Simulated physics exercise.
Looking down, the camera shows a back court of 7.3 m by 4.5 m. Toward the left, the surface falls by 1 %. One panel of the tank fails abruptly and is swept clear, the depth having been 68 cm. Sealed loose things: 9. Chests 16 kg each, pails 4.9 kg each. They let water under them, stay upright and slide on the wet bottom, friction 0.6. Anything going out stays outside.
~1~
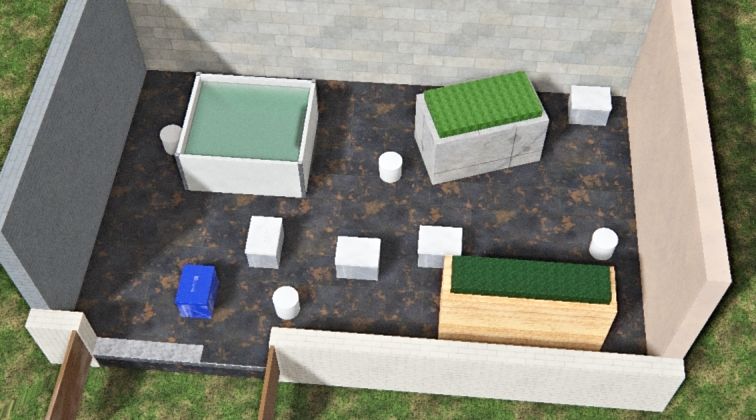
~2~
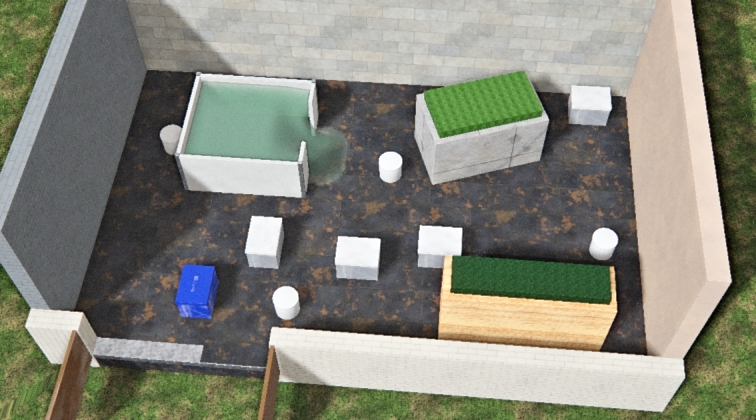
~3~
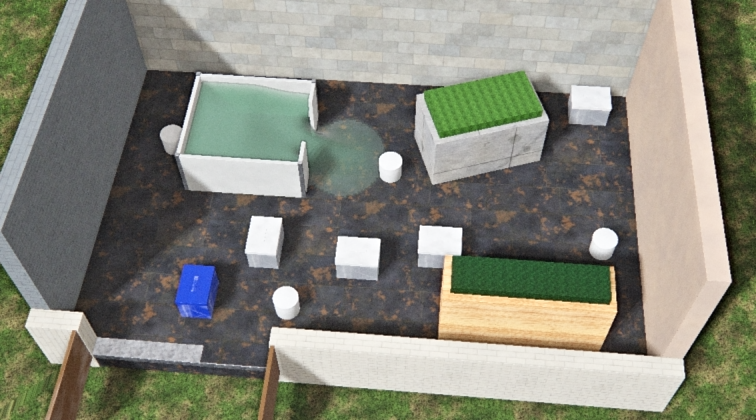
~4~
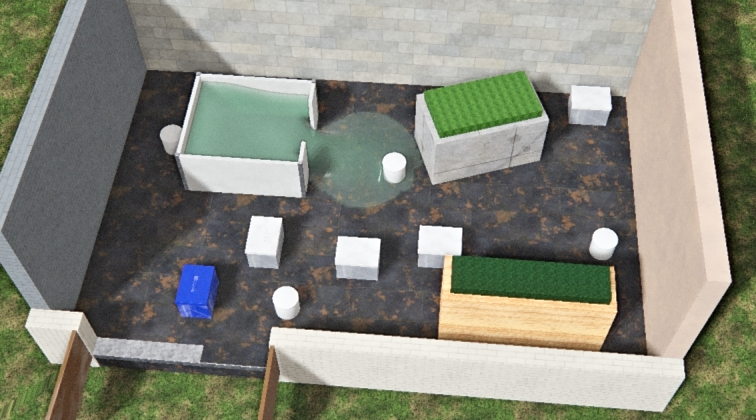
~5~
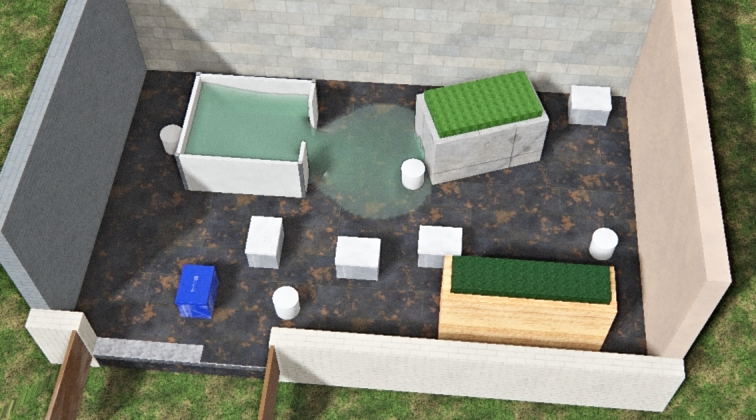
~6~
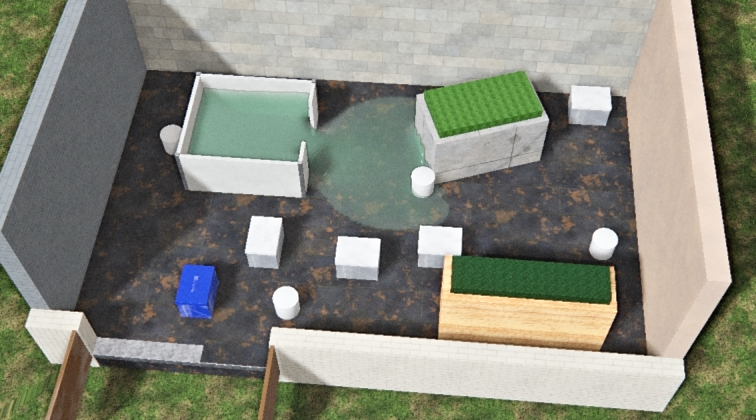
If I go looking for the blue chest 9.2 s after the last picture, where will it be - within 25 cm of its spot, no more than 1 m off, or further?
The move is negligible.
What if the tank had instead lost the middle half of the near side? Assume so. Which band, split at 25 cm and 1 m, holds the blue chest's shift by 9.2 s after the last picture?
So, for the blue chest: It is carried a long way.
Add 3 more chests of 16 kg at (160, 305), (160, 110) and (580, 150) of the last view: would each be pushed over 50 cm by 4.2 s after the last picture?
In turn: Short of it, short of it, less.
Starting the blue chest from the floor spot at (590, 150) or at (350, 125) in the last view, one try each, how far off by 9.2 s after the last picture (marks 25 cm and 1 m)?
From the first spot it goes a long way, and from the second it drifts partway.
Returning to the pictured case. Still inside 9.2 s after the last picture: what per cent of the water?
96 % or so.
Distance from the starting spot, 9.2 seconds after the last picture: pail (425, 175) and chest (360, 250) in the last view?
First 200 cm, then 50 cm.
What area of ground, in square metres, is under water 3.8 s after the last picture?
I'd estimate close to 22 m2.
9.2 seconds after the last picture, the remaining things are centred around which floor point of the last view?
Near (303, 247).
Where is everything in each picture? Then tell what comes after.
The first frame shows the blue chest at (196, 284), on the bottom; water covers 2.1 m2; 0 of 9 have shifted.
The second frame shows the blue chest at (196, 284) rests on the ground; water covers 2.6 m2; 0 of 9 have shifted.
The third frame shows the blue chest at (196, 284) rests on the ground; 3.3 m2 under water; 0 of 9 have shifted.
The fourth frame shows the blue chest at (196, 284) rests on the ground; water covers 4.1 m2; 1 of 9 have shifted.
The fifth frame shows the blue chest at (196, 284) rests on the ground; 4.8 m2 under water; 1 of 9 have shifted.
The sixth frame shows the blue chest at (196, 284), on the bottom; water covers 5.6 m2; 1 of 9 have shifted.
Then, 1.2 s after the last picture the blue chest is near (196, 284), 0.0 m from its start, aground; 0 of 9 are out; 0 afloat.
Then, 3.8 s after the last picture the blue chest is near (196, 284), 0.0 m from its start, aground; 0 of 9 are out; 2 afloat.
Then, 6.2 s after the last picture the blue chest is near (196, 284), 0.0 m from its start, aground; 0 of 9 are out; 2 afloat.
Then, 9.2 s after the last picture the blue chest is near (196, 284), 0.0 m from its start, aground; 0 of 9 are out; 0 afloat.
